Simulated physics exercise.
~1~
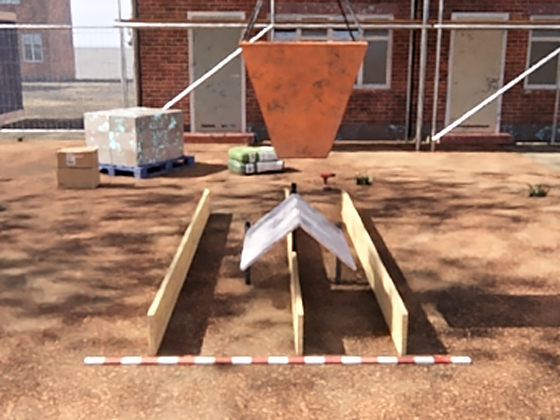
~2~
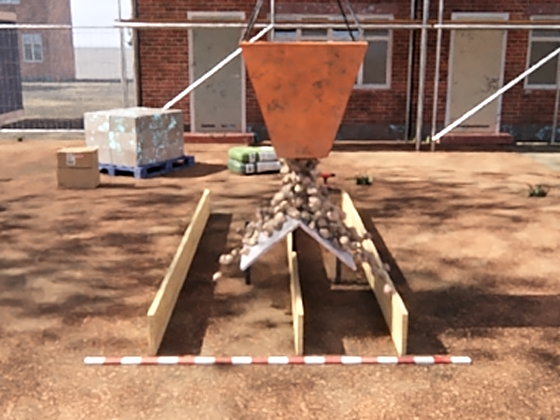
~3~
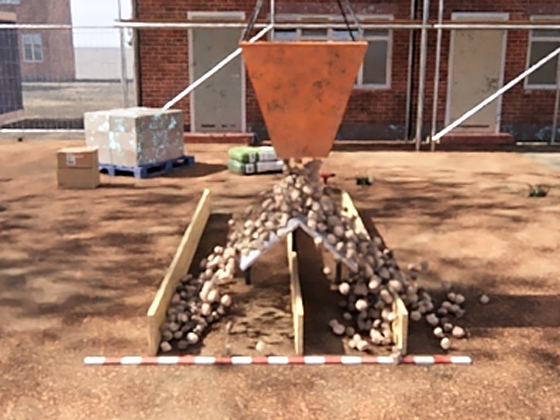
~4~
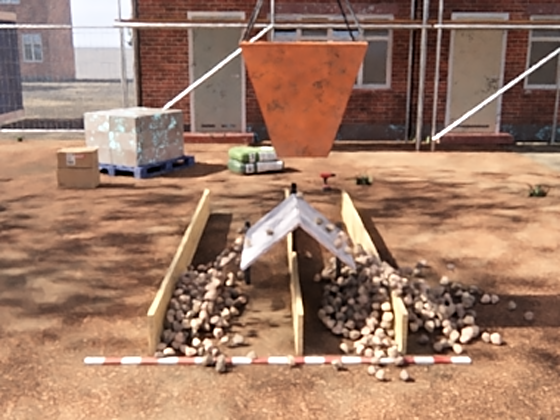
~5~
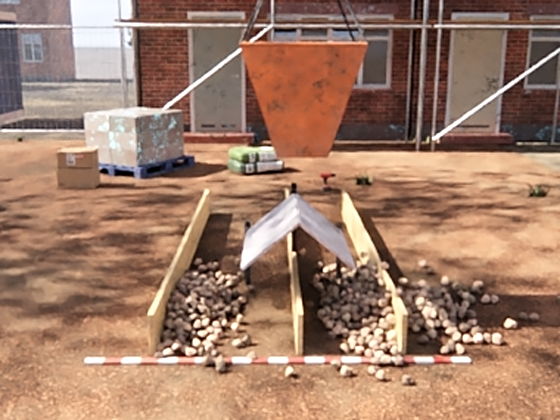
On a building site, stones drop from a skip over steel slopes, settling mostly in two bays.
